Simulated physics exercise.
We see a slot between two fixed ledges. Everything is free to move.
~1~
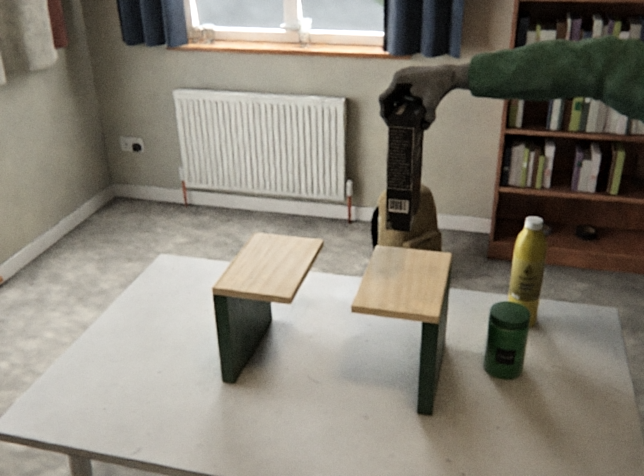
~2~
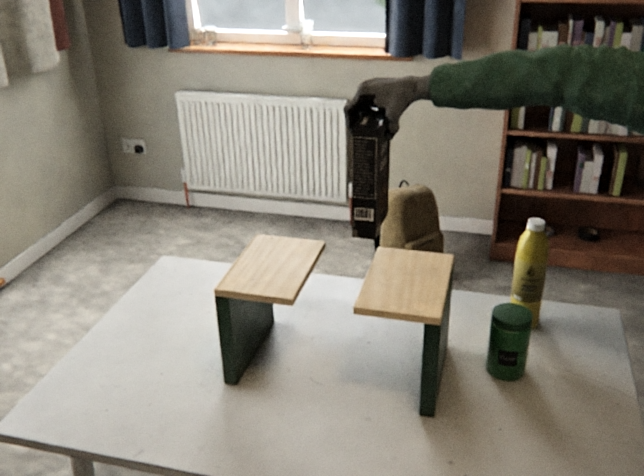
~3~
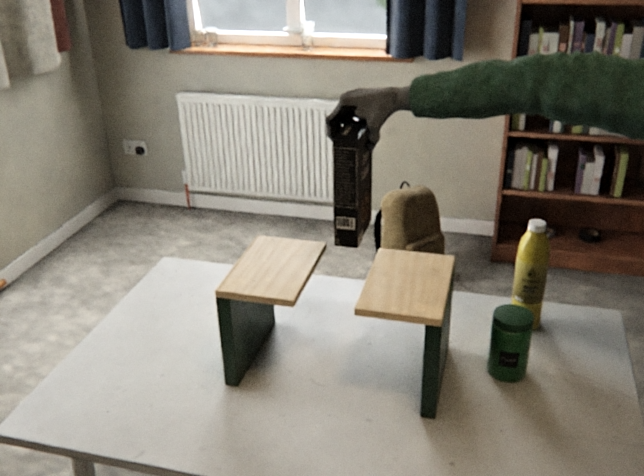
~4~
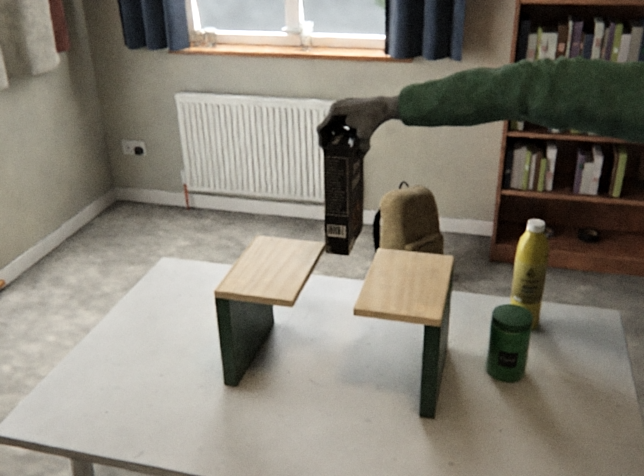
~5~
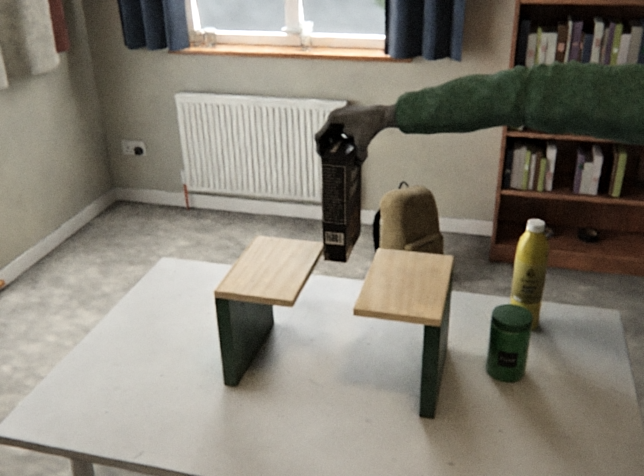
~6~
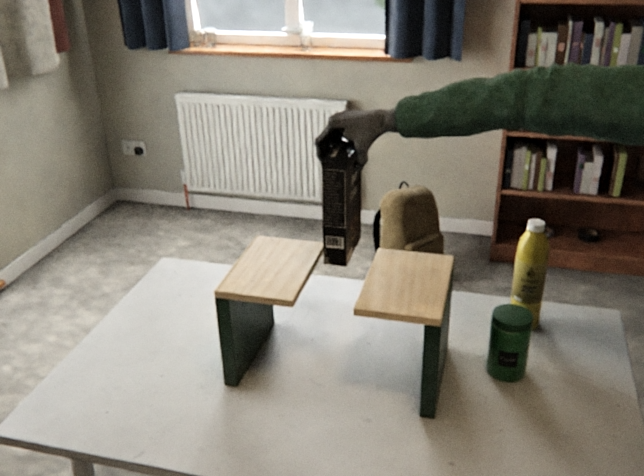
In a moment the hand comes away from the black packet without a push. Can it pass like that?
It drops through.
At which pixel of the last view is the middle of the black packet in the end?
At about (344, 326).
Then, 0.20 s after the last picture, black packet slid a little near (343, 225).
Then, 0.30 s after the last picture, black packet slid about its own width near (343, 291).
Then, 0.40 s after the last picture, black packet slid well along near (344, 317).
At rest, moved from the start, black packet; the other 2 in place. Seen from the same camera at the end, black packet near (344, 326). The packet goes down the gap.
